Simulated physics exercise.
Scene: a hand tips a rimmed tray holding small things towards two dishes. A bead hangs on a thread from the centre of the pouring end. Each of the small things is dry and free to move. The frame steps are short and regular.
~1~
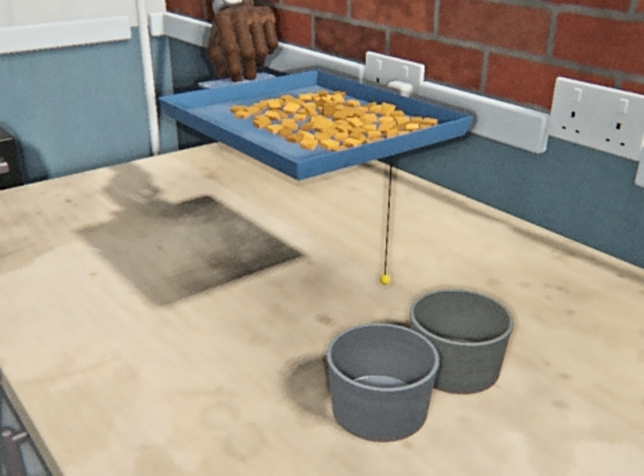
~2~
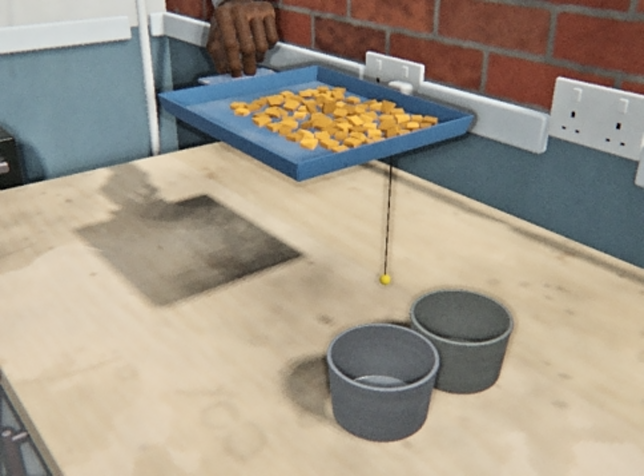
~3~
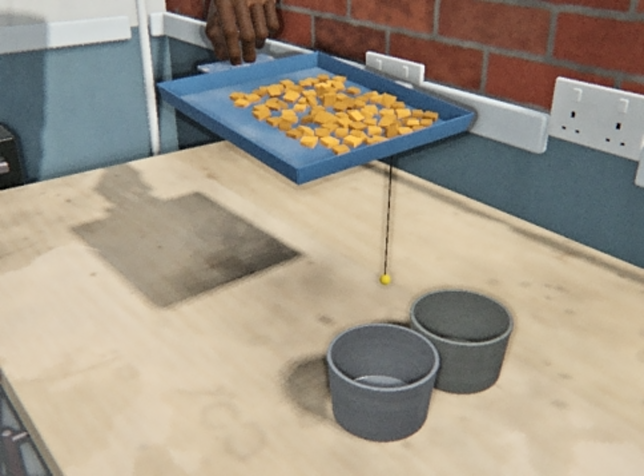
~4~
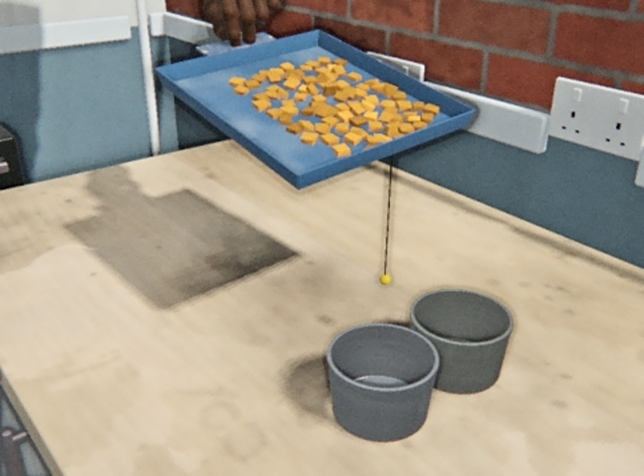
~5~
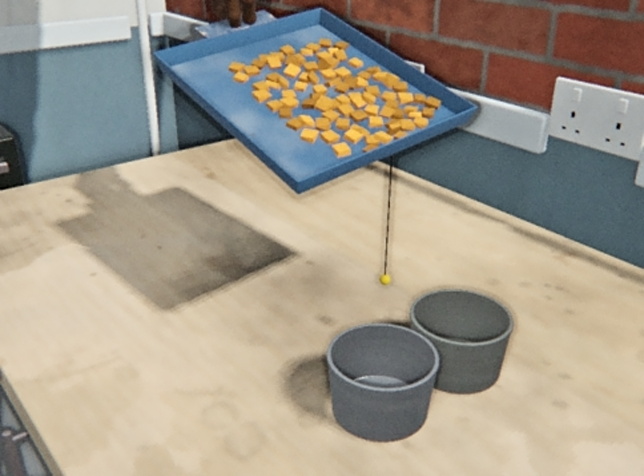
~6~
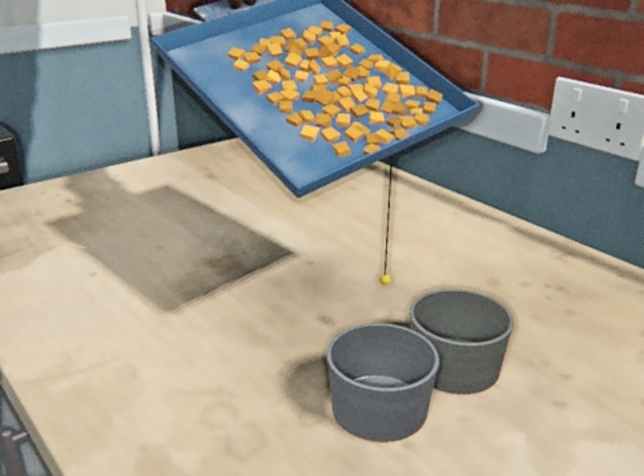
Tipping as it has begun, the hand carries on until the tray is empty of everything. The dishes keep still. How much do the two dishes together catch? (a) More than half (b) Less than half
Option b: Less than half.
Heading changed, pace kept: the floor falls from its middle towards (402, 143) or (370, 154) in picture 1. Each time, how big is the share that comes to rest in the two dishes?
You'd see roughly 20 per cent the first time and 70 per cent the second.
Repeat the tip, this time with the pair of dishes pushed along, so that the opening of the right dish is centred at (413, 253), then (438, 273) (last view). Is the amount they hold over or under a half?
The dishes end up with the lesser share in the first try and the lesser share in the second.
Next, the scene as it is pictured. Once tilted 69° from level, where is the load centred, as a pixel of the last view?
Look close to (345, 145) in the last picture.
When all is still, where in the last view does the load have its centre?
About (324, 380).
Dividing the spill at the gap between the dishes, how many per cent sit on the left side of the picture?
It comes out at roughly 100 percent.
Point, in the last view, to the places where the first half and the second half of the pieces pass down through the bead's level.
Early half (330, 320), late half (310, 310).
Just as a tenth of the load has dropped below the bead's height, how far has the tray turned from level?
Tilt: Around 85 degrees.
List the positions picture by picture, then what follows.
Corners of the pouring end (298, 160) and (466, 116), level; middle of the load (340, 116), small crackers; left dish (419, 405); right dish (497, 359); bead on its thread (385, 280), in the first frame.
Corners of the pouring end (298, 161) and (466, 115), level; middle of the load (340, 114), in the second frame.
Corners of the pouring end (299, 165) and (467, 113), tipped barely, lowest at the left corner; middle of the load (340, 107), in the third frame.
Corners of the pouring end (299, 171) and (469, 109), tipped a little, lowest at the left corner; middle of the load (341, 97), in the fourth frame.
Corners of the pouring end (299, 177) and (470, 106), tipped clearly, lowest at the left corner; middle of the load (342, 88), in the fifth frame.
Corners of the pouring end (299, 182) and (472, 103), tipped clearly, lowest at the left corner; middle of the load (343, 81); left dish (419, 405); right dish (497, 359), in the sixth frame.
Just after the last frame, tray tipped steeply; almost all on the tray; just a few in the air.
A moment on, tray tipped past a quarter turn; just a few on the tray; about a tenth in the left dish; roughly half outside both; roughly a third in the air.
Further on, tray tipped past a quarter turn; roughly a quarter in the left dish; just a few in the right dish; the larger part outside both.
When it is over, tray tipped past a quarter turn; roughly a quarter in the left dish; just a few in the right dish; the larger part outside both.
